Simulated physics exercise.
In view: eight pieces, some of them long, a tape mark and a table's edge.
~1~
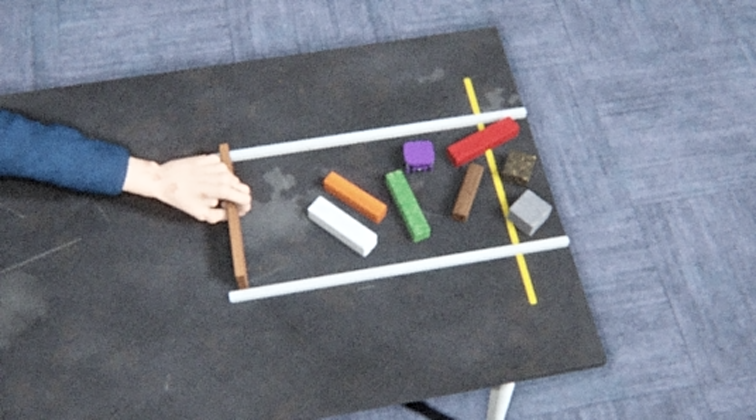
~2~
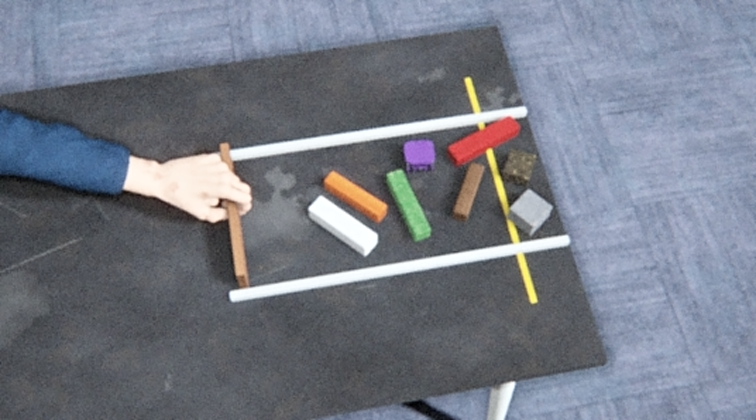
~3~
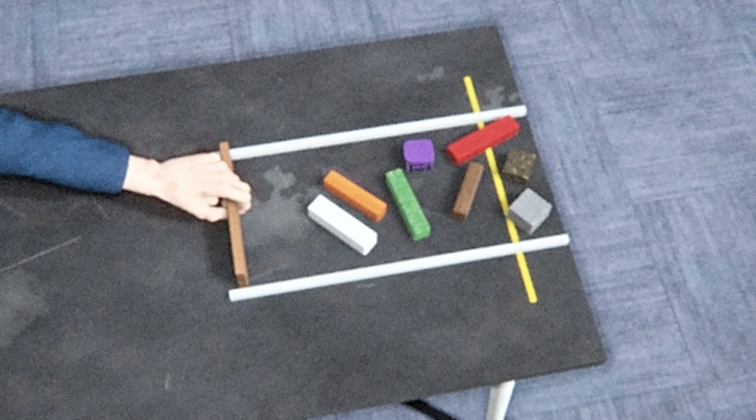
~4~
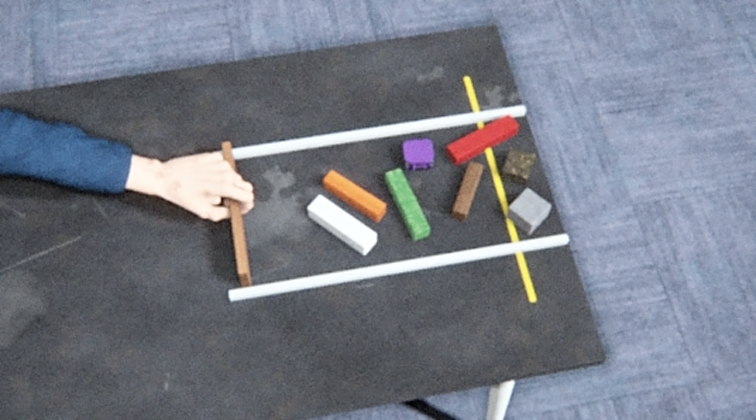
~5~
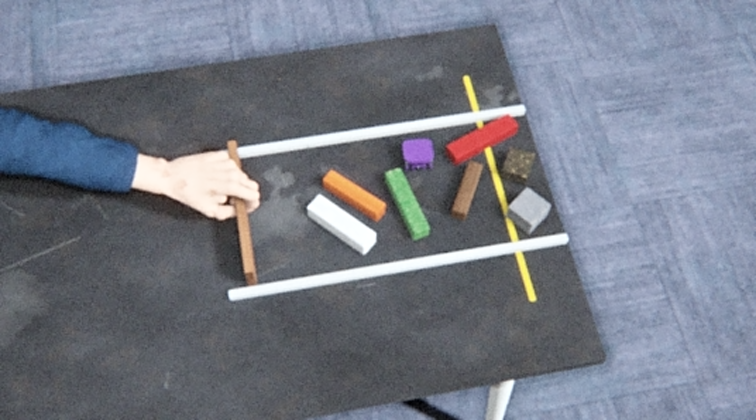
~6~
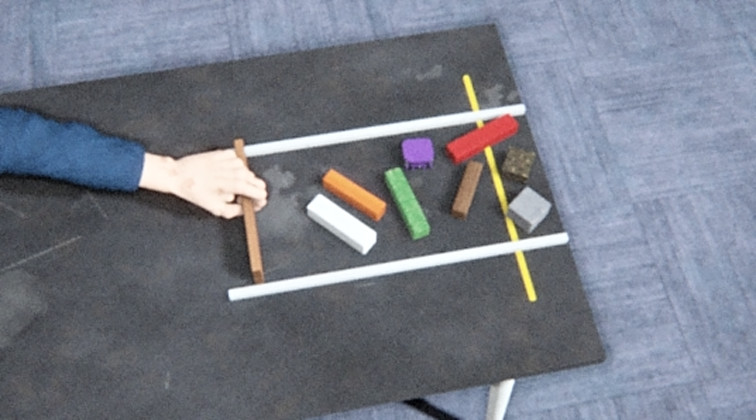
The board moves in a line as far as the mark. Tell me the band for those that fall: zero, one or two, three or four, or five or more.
Here the number that fall off is three or four.
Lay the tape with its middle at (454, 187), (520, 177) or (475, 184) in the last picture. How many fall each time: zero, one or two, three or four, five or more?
One after another: None; five or more; one to two.
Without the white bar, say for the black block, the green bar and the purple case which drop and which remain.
The black block drops off, the green bar remains up, the purple case remains up.
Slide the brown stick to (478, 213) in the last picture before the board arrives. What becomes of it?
From there it stays on.
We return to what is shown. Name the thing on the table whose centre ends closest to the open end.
The green bar.
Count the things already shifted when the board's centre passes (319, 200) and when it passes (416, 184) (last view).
By then 1, and 6.
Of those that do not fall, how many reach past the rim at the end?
The number is 1.
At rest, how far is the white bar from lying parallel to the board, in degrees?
Roughly 0° out of line.
Soon after, none off yet; black block at rest near (517, 165); grey block at rest near (528, 210); red stick at rest near (482, 139).
After that, none off yet; black block at rest near (517, 165); grey block at rest near (528, 210); red stick displaced a little near (493, 133).
In the end, the number that fall off is three or four; gone, brown stick, red stick, grey block and black block.
